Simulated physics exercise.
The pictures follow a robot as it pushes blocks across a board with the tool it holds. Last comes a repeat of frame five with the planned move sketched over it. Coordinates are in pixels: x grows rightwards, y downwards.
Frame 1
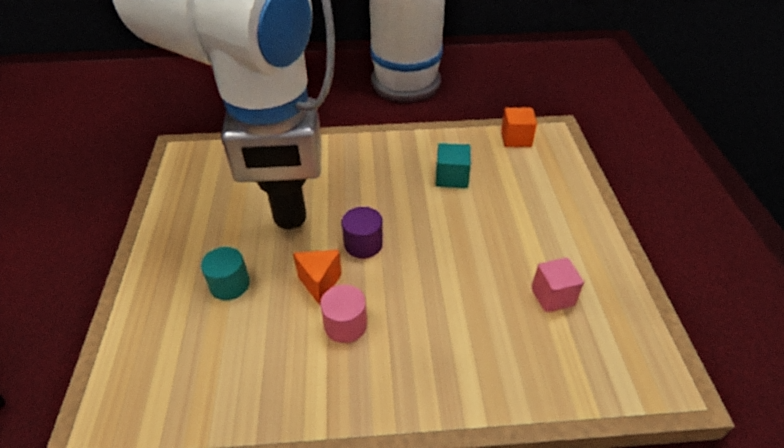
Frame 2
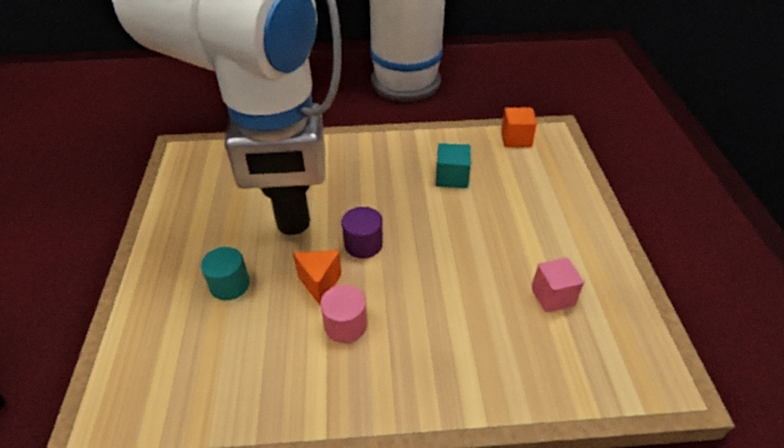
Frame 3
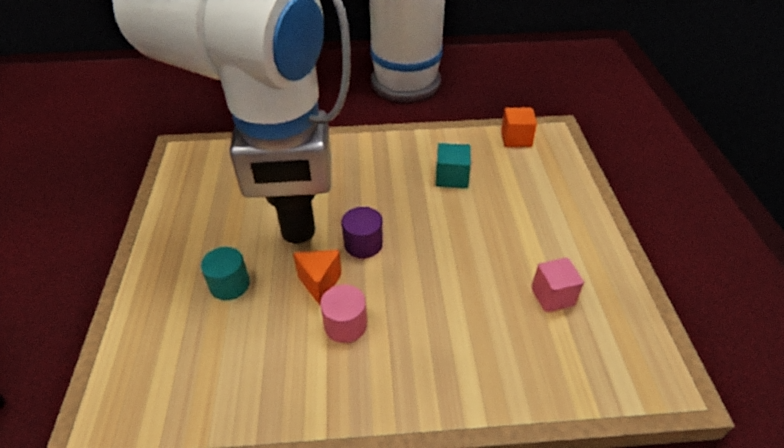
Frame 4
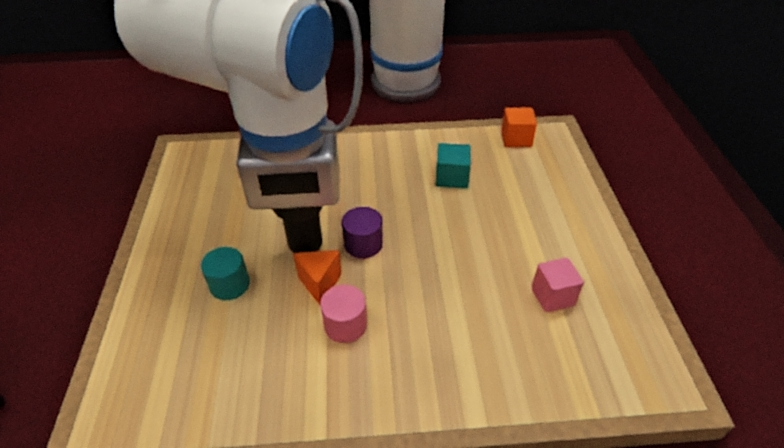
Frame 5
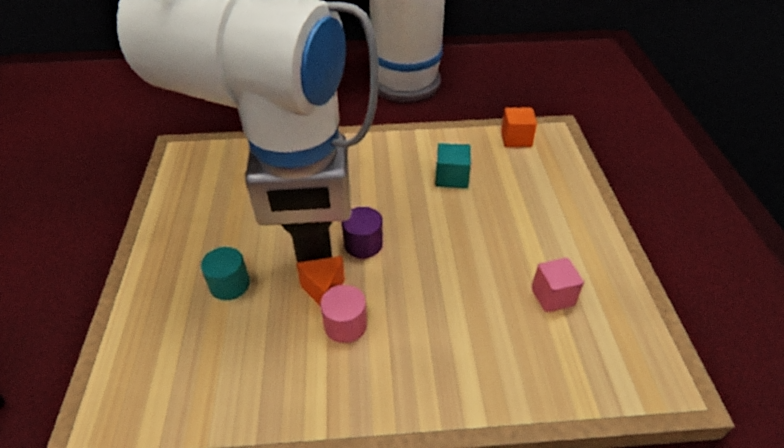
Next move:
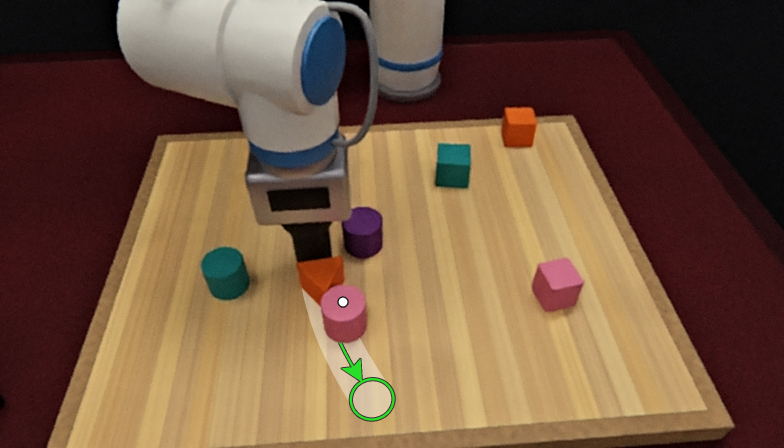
A white and blue robot arm with a black-tipped tool reaches over a light wooden board on a dark red surface, seen from above by a still camera. An orange triangle sits between teal, purple and pink cylinders, with teal, orange and pink cubes to the right. The arm moves slowly toward the viewer and slightly right, its tip reaching the orange triangle and nudging it slightly.
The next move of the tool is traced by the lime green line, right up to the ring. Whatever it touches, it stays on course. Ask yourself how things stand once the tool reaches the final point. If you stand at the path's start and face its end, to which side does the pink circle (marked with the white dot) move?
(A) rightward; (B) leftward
The correct letter is B.
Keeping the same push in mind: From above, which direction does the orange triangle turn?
Looking down, my answer is that the orange triangle rotates clockwise.
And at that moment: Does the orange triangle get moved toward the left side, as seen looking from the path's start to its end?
No, I don't think so.
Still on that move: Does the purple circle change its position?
Final answer: No.
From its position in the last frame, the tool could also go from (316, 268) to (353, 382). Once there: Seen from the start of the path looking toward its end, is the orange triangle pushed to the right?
I believe so.
The drawn path runs from (316, 268) through (334, 330) to (372, 399); the dot is on the pink circle.
On the path given first. One third of the way, tool (325, 298); orange triangle (318, 315), turned 15° clockwise; pink circle (357, 325).
Two thirds of the way, tool (344, 342); orange triangle (317, 357), turned 45° clockwise; pink circle (378, 353).
At the end, tool (372, 389); orange triangle (318, 368), turned 70° clockwise; pink circle (419, 382); purple circle not moved.
